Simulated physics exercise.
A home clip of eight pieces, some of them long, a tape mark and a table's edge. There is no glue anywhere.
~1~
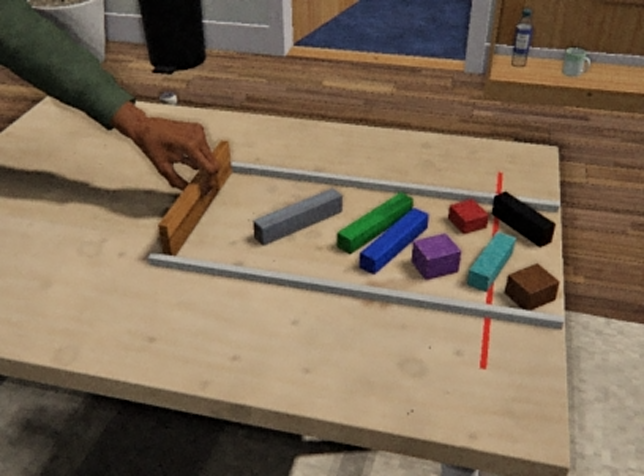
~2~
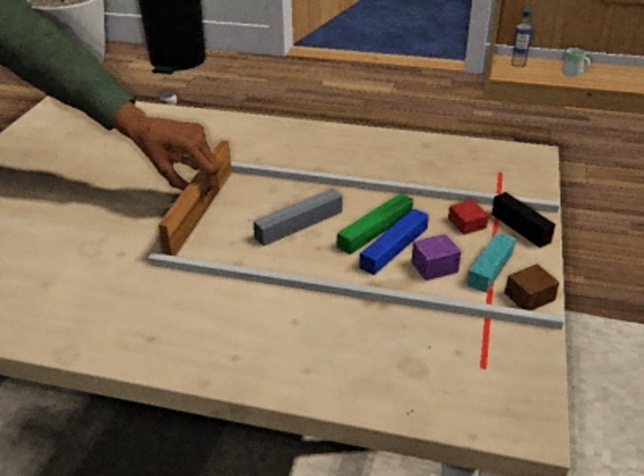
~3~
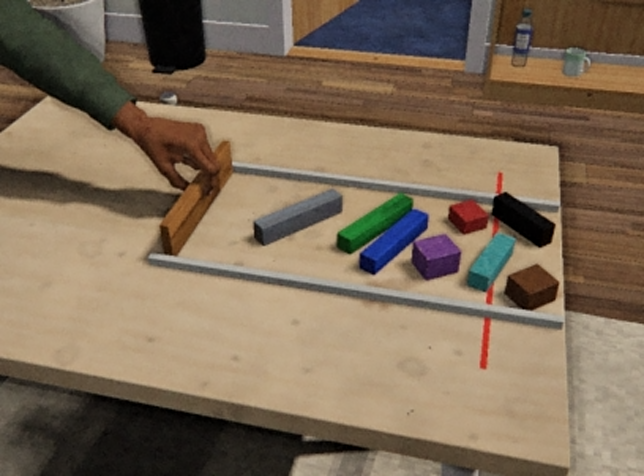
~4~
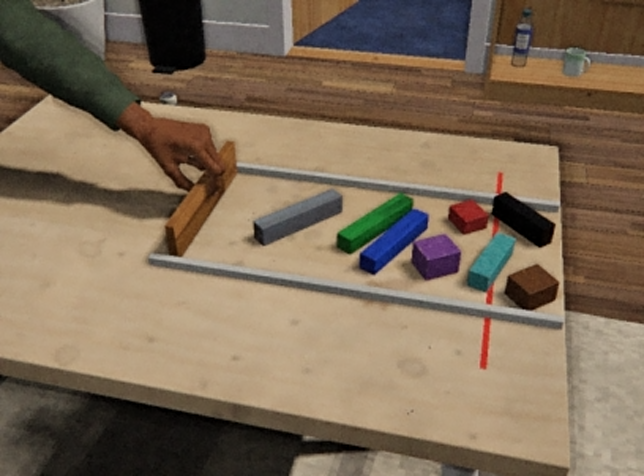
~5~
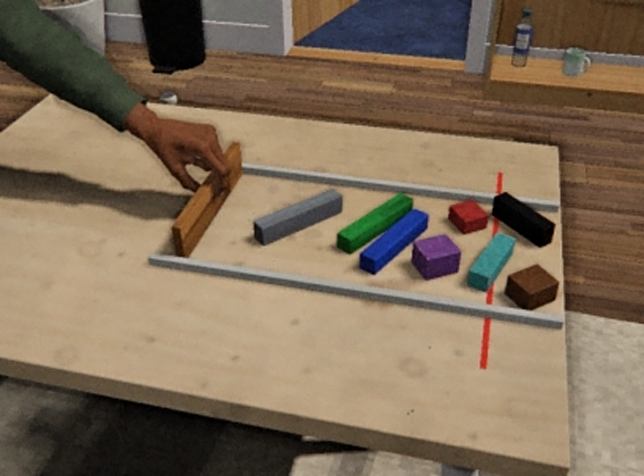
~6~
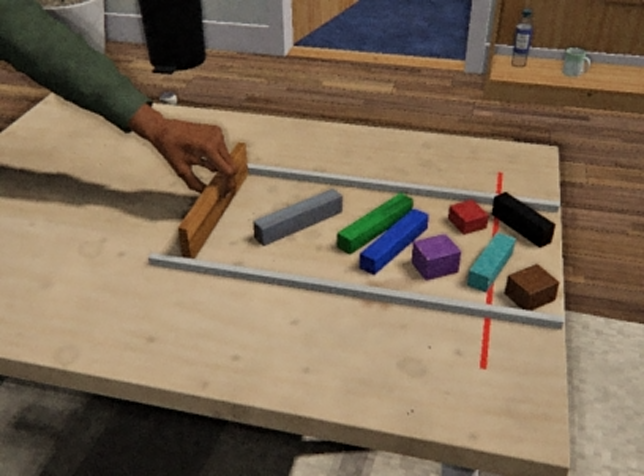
On a wooden tabletop, a hand slides an upright board slightly right between two rails, while eight coloured blocks stay still.
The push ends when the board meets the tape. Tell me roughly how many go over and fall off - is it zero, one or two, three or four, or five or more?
You'd see three or four pieces leave the end and fall.
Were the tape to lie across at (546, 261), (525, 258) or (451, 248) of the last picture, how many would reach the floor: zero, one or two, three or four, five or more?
Trial 1 - five or over; trial 2 - five or more; trial 3 - 1 or 2.
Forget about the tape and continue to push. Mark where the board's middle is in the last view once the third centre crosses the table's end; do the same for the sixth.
First around (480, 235), then around (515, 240).
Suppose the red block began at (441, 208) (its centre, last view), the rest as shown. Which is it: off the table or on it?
From that start it hangs on.
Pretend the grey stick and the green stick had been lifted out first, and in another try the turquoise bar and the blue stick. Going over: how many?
1 for the first case, 1 for the second.
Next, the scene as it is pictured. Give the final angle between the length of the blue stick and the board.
Roughly 0 degrees.
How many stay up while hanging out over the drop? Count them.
It comes to 1.
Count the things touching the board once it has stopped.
That would be 1 of them.
A little later, none off yet; brown block at rest near (532, 288); black stick at rest near (522, 219); turquoise bar at rest near (492, 261).
When it is over, the number that fall off is three or four; down, purple block, turquoise bar, black stick and brown block.
